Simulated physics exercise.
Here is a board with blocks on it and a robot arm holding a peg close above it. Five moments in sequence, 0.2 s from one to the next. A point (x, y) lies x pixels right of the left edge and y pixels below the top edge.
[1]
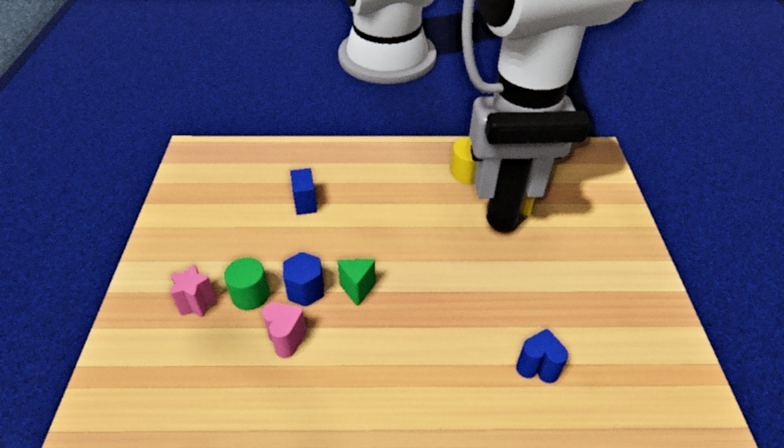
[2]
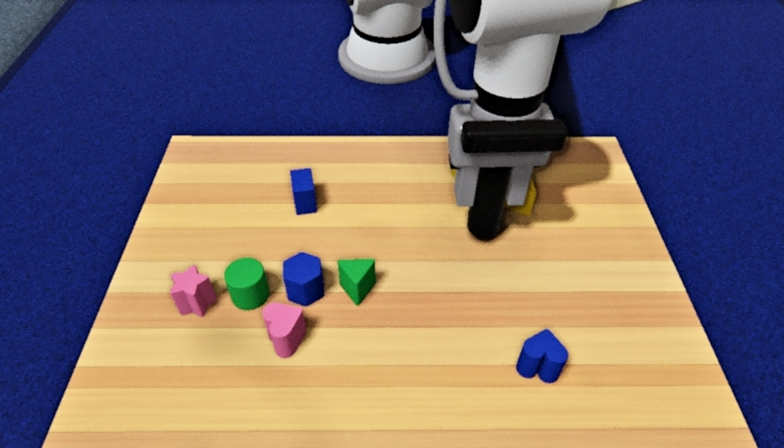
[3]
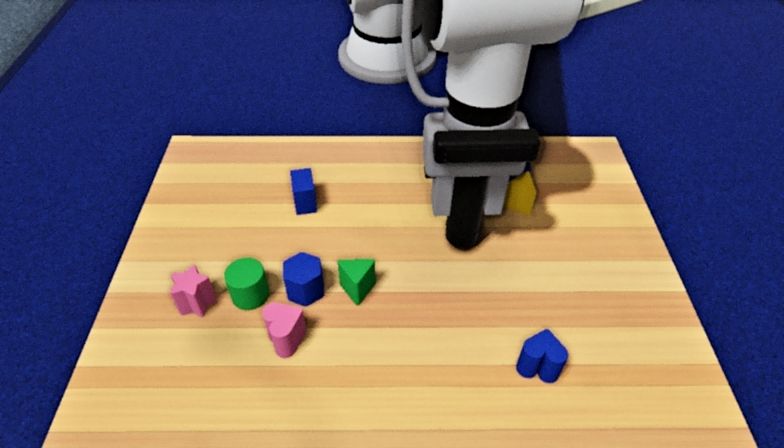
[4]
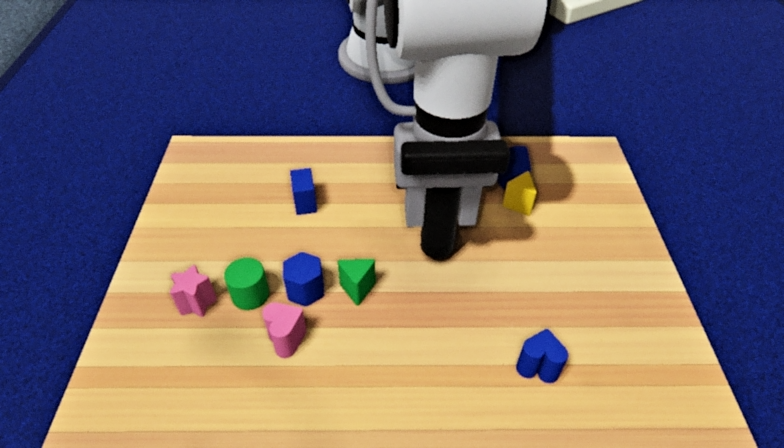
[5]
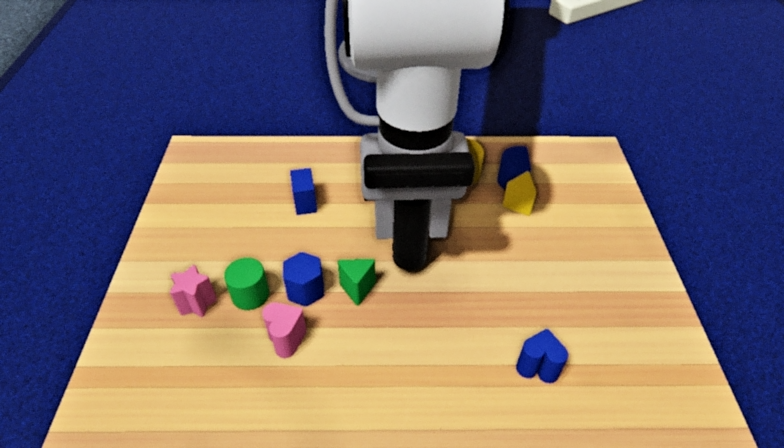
Robot arm moving its black peg steadily left and slightly nearer above a wooden board, while the coloured blocks stay still.
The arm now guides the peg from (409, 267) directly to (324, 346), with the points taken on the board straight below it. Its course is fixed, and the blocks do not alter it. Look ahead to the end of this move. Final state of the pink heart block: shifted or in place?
When the path is over, the pink heart block is still on its spot.
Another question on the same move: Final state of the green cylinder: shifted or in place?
It is left in place.
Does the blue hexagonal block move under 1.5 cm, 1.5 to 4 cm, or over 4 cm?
It's set to move under 1.5 cm.
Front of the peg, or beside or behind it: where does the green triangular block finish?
The peg has lost it.
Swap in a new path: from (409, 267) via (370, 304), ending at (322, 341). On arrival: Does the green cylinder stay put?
Yes, I think so.
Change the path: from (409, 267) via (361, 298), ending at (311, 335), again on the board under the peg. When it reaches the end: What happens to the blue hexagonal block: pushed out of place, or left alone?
At the end, its place is different.
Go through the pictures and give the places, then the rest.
The first frame shows lower end of the peg (501, 220), tops of blocks, green cylinder (244, 272), pink heart block (281, 317), blue hexagonal block (302, 267), green triangular block (356, 267).
The second frame shows peg (482, 228), blocks as before.
The third frame shows peg (461, 237), blocks as before.
The fourth frame shows peg (437, 247), blocks as before.
The fifth frame shows peg (409, 259), green cylinder (244, 272), pink heart block (281, 317), blue hexagonal block (302, 267), green triangular block (356, 267).
The first path, step by step. One third of the way, peg (381, 283); green triangular block (348, 268).
Two thirds of the way, peg (353, 309); green triangular block (335, 272), turned 15° clockwise.
At the end, peg (323, 338); green cylinder not moved; pink heart block not moved; blue hexagonal block not moved; green triangular block (335, 272), turned 15° clockwise.
